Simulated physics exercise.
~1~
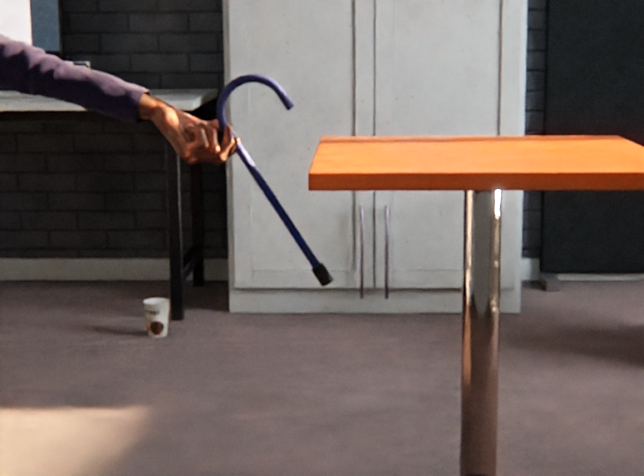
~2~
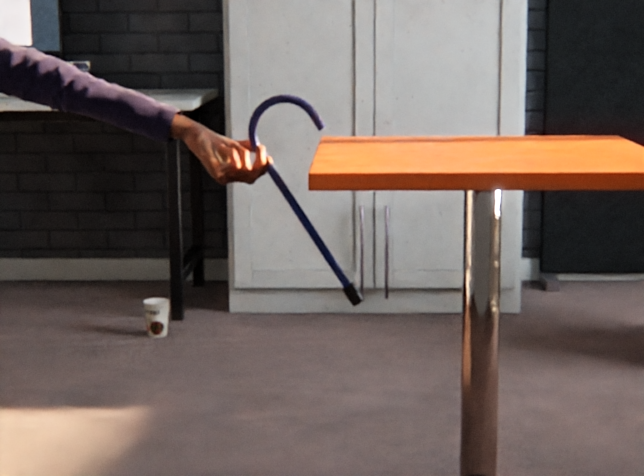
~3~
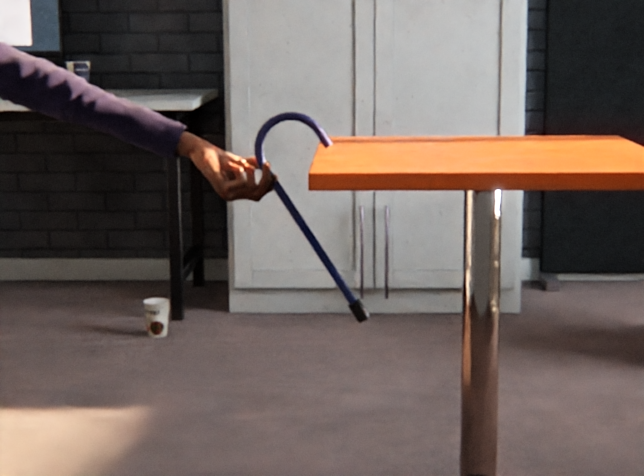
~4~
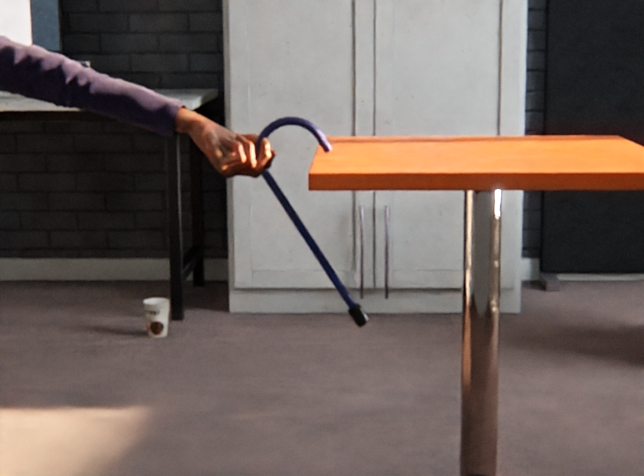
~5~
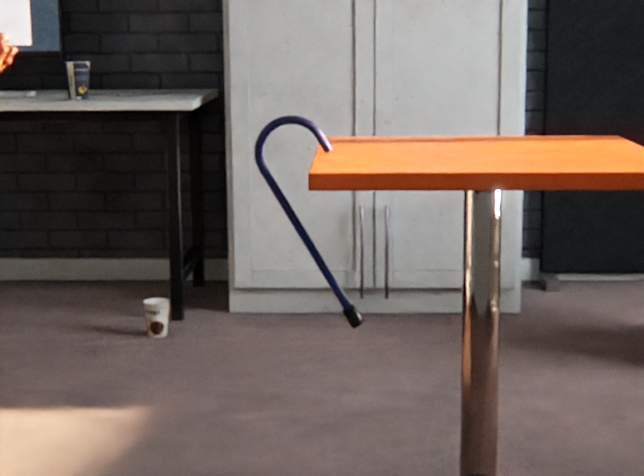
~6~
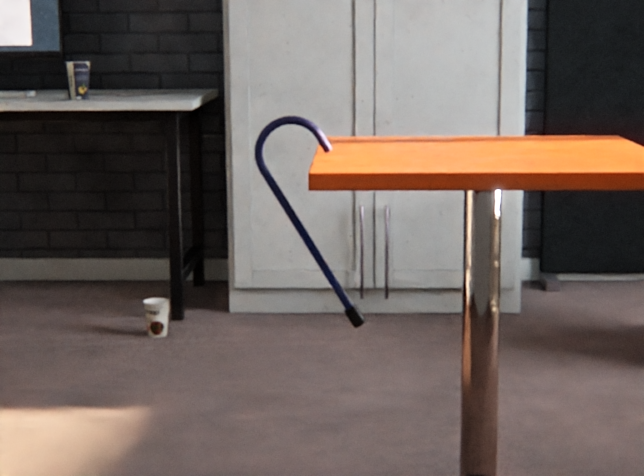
A hand hooks a blue cane on the orange table's edge, withdraws, and it stays hanging.
